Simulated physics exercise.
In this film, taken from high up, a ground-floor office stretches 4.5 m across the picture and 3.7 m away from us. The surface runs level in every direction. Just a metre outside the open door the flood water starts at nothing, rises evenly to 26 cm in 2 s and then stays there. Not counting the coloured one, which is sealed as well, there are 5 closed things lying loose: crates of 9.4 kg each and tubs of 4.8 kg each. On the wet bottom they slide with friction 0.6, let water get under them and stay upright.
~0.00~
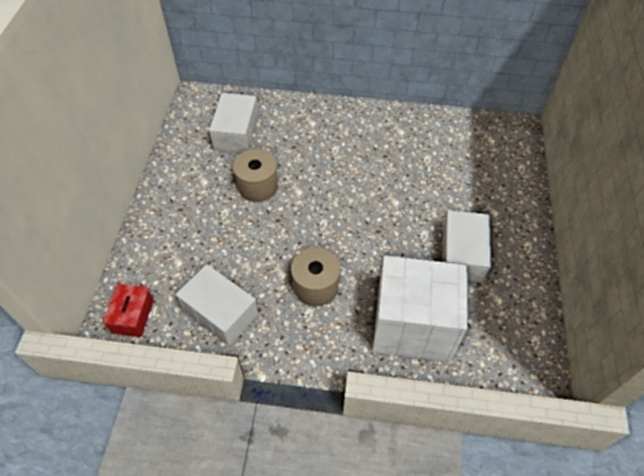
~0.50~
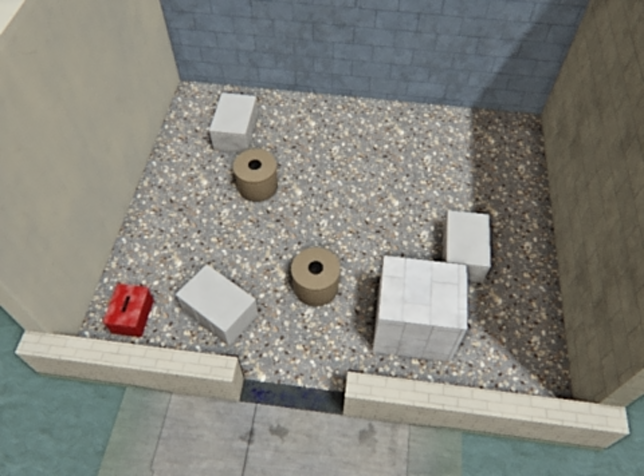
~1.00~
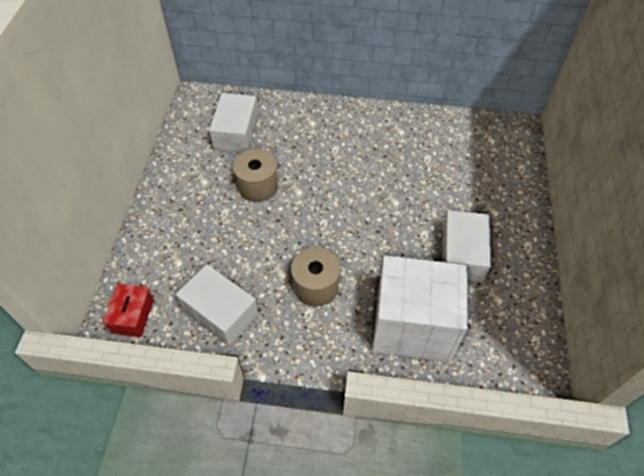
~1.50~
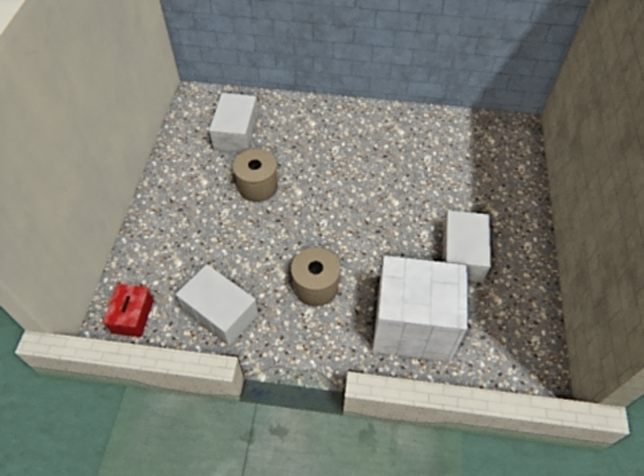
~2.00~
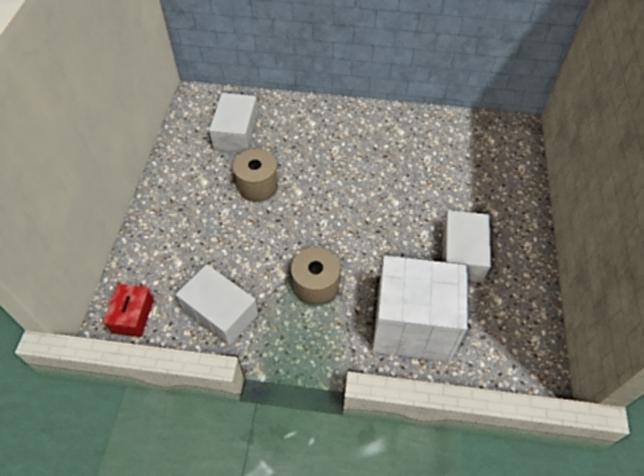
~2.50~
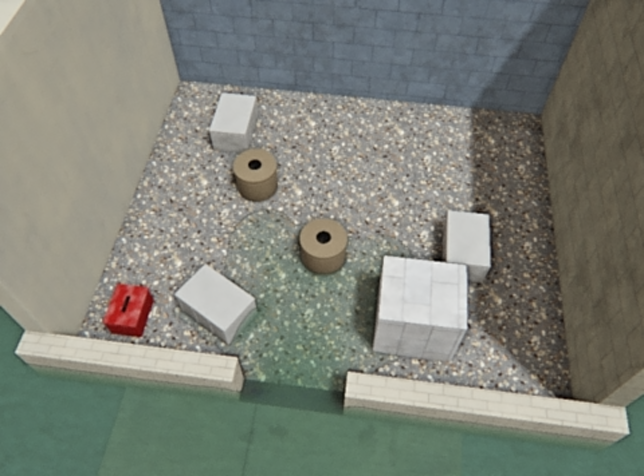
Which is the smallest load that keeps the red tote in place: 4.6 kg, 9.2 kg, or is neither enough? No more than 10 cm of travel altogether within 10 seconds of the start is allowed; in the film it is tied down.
It slides too far regardless.
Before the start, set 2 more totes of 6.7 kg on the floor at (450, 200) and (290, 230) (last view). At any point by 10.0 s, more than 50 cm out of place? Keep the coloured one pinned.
In order: Within the mark, above the mark.
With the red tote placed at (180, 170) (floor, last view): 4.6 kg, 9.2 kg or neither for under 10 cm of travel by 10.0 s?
Result: Both fail.
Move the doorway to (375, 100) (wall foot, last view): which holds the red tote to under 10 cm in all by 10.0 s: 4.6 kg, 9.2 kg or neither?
In that case both options fail.
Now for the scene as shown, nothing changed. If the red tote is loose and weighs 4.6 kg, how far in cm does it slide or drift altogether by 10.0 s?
100 cm, roughly.
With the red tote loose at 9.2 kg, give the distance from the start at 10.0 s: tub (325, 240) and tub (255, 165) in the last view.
One is off by 200 cm, the other by 100 cm, in the order asked.
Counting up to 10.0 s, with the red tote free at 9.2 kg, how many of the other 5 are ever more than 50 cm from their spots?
All told, that gives 3.
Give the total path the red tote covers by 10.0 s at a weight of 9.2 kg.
Roughly 60 centimetres altogether.
After 3.5 s the red tote would be 0 cm from its start with 4.6 kg and 0 cm from its start with 9.2 kg; 0 cm of water round it then.
After 4.5 s the red tote would be 0 cm from its start with 4.6 kg and 0 cm from its start with 9.2 kg; 0 cm of water round it then.
After 7.0 s the red tote would be 0 cm from its start with 4.6 kg and 0 cm from its start with 9.2 kg; 2 cm of water round it then.
After 10.0 s the red tote would be 83 cm from its start with 4.6 kg and 59 cm from its start with 9.2 kg; 7 cm of water round it then.
